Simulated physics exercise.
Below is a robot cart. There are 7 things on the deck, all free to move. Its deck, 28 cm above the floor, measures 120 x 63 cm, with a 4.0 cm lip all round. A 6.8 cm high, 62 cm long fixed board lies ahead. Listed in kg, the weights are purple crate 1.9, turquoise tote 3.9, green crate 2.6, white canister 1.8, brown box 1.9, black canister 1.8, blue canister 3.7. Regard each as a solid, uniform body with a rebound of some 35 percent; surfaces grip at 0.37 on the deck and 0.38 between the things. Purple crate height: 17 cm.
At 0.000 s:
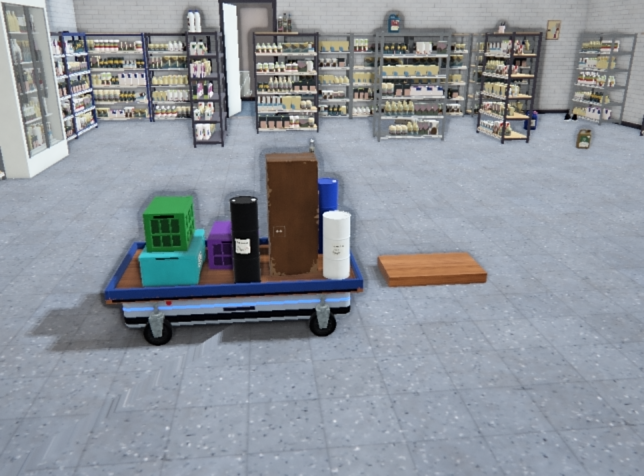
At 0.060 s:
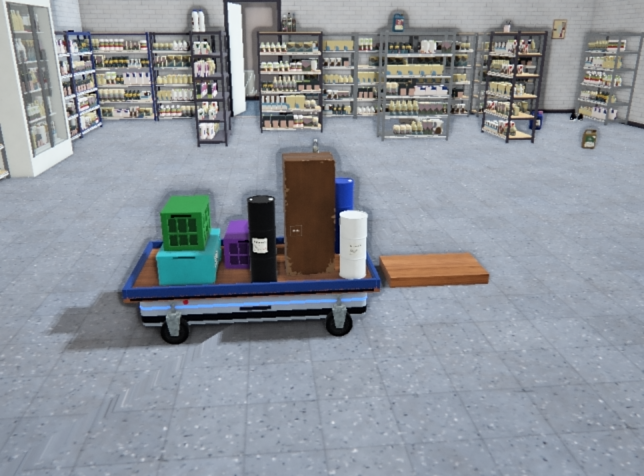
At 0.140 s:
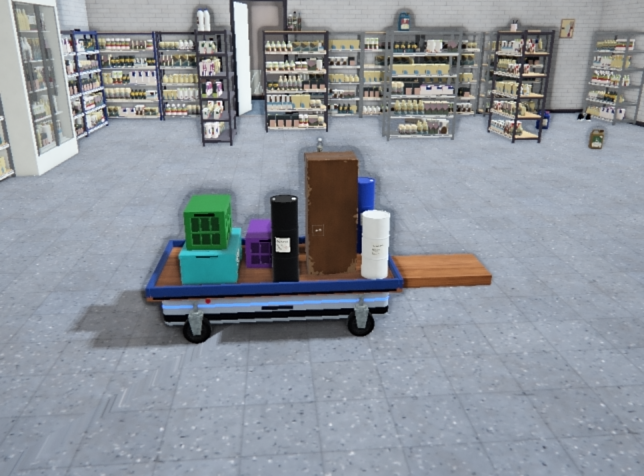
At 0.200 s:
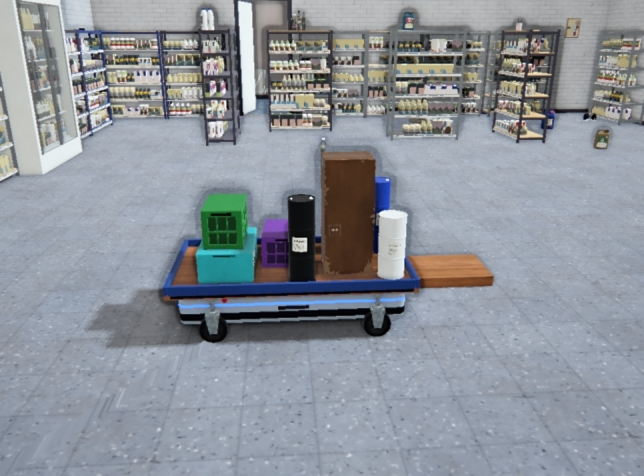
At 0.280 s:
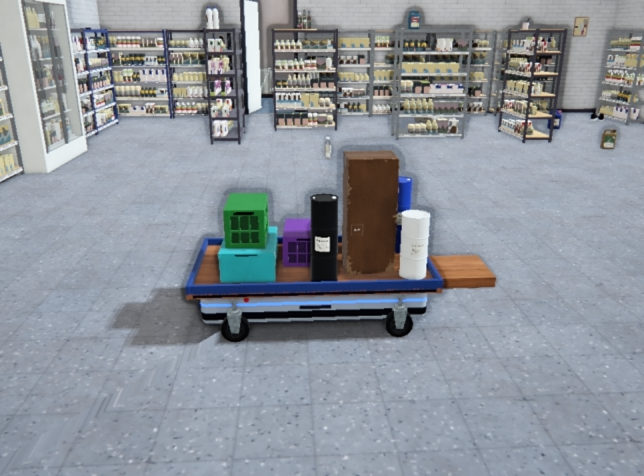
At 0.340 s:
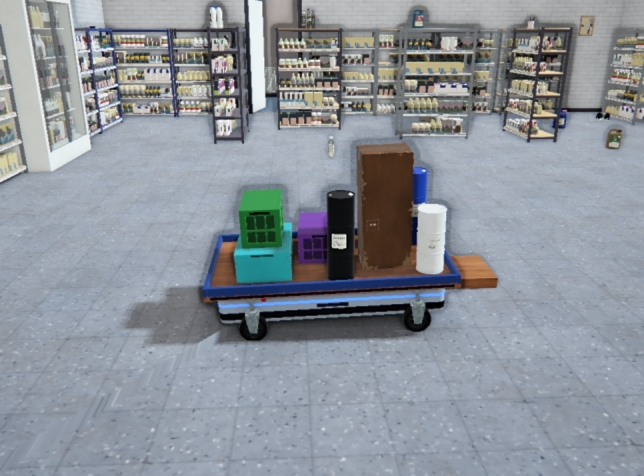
Blue-rimmed cart carrying crates, canisters and a tall brown box rolling right across a tiled floor, passing before a wooden slab.
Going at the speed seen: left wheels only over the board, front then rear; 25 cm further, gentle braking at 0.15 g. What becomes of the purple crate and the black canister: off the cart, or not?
Result: The purple crate will still be resting on the deck, the black canister will no longer be on the deck.
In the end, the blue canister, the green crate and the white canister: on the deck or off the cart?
Observed: Blue canister remains in bounds; green crate remains in bounds; white canister exits its support.
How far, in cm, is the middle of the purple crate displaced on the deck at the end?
Displacement: Approx. 6 cm.
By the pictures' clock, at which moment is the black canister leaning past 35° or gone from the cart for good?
Near 0.9 s.
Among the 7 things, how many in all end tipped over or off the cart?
It adds up to 4.
By 0.84 s, 118 cm covered; white canister now off the cart; black canister tilted 27° near (470, 241); purple crate 5 cm from its spot near (445, 241).
By 1.34 s, 188 cm covered; brown box and black canister now off the cart; purple crate 6 cm from its spot near (572, 236); blue canister on its side.
By 1.74 s, 241 cm covered; purple crate 6 cm from its spot; blue canister on its side; green crate 13 cm from its spot.
When it is over (2.9 s), off the cart, white canister, brown box and black canister; lying over on the deck, blue canister; not toppled but over 10 cm from the start, green crate; the other 2 within 10 cm of the start.
